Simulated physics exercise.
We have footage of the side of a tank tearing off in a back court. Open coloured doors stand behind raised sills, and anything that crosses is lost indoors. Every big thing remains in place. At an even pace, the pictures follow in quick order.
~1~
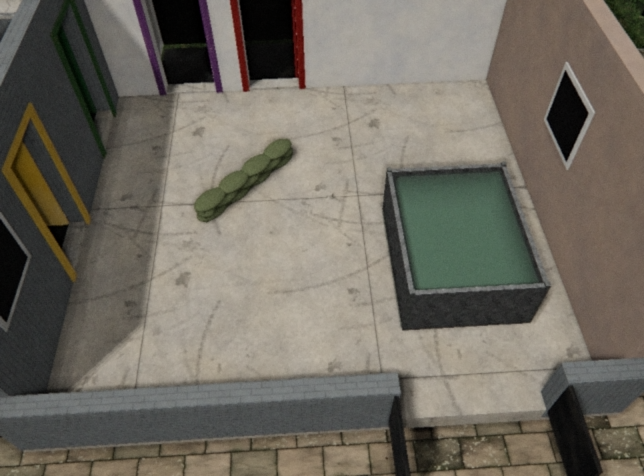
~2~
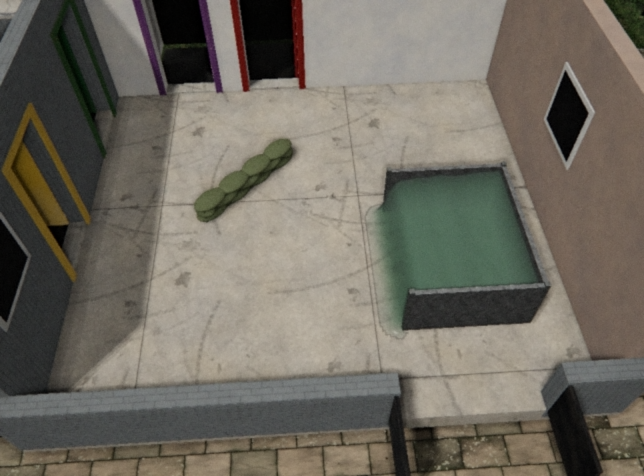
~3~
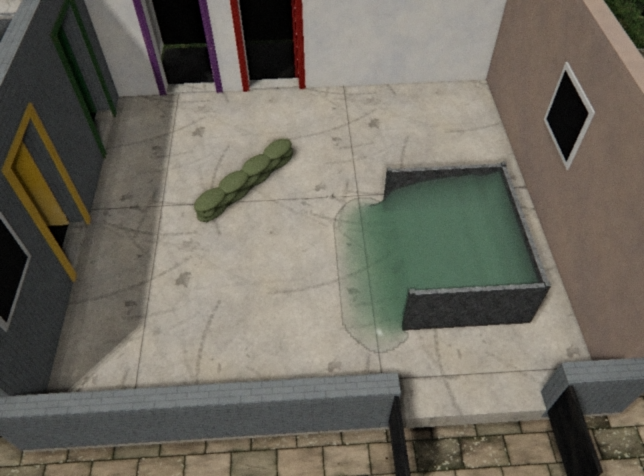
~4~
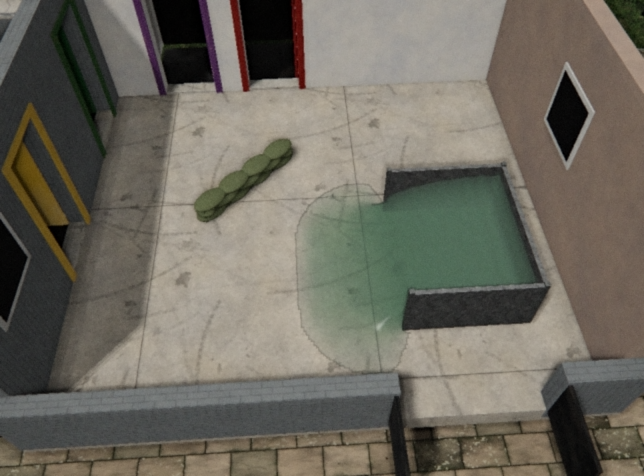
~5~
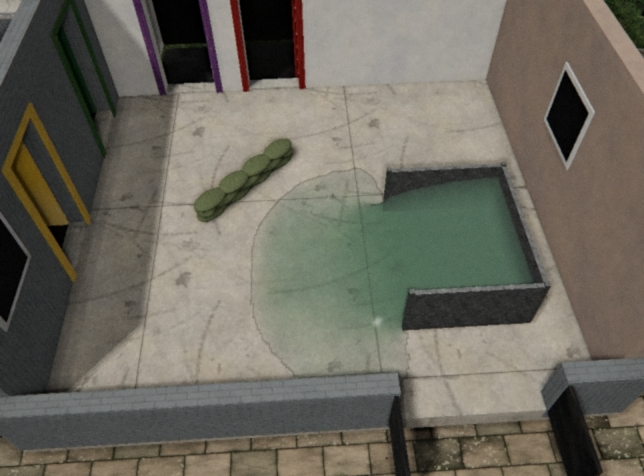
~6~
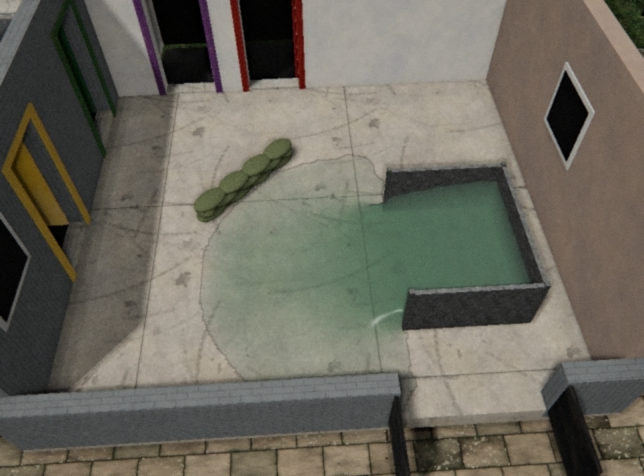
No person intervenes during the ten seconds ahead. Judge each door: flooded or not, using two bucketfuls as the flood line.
The green door will most likely keep inside the limit; the yellow door will most likely go past the limit; the purple door will most likely go past the limit; the red door will most likely keep inside the limit.
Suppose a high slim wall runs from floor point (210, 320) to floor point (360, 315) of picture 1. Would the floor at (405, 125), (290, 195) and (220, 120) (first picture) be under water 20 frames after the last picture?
Results in order: Swamped / swamped / bone-dry.
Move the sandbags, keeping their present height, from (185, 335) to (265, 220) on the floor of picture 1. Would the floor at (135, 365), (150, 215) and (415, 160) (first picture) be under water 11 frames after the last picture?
Going point by point, they'd be wetted, wetted and unwetted.
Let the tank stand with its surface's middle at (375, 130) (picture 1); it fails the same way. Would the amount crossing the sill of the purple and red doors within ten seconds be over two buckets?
Lab note - purple door: Above the mark; red door: Above the mark.
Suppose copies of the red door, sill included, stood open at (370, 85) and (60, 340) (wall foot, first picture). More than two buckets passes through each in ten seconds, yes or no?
Going in the given order, they come out within bounds and over the limit.
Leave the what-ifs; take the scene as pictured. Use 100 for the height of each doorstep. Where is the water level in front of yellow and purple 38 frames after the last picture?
In order: Roughly 100 and 280 in a hundred.
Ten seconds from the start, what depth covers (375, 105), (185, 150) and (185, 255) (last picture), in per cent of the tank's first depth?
I'd put them at close to 6 per cent, then 6 per cent, then 6 per cent.
A moment on, water covers 40 % of the floor; the green door not reached, the yellow door under two buckets in, the purple door not reached, the red door not reached.
Next, water covers 45 % of the floor; the green door not reached, the yellow door far over two buckets in, the purple door not reached, the red door not reached.
Then, water covers 55 % of the floor; the green door wet at the sill, nothing in, the yellow door far over two buckets in, the purple door not reached, the red door wet at the sill, nothing in.
Later, water covers 80 % of the floor; the green door wet at the sill, nothing in, the yellow door far over two buckets in, the purple door under two buckets in, the red door wet at the sill, nothing in.
In the end, water covers 95 % of the floor; the green door wet at the sill, nothing in, the yellow door far over two buckets in, the purple door over two buckets in, the red door under two buckets in.
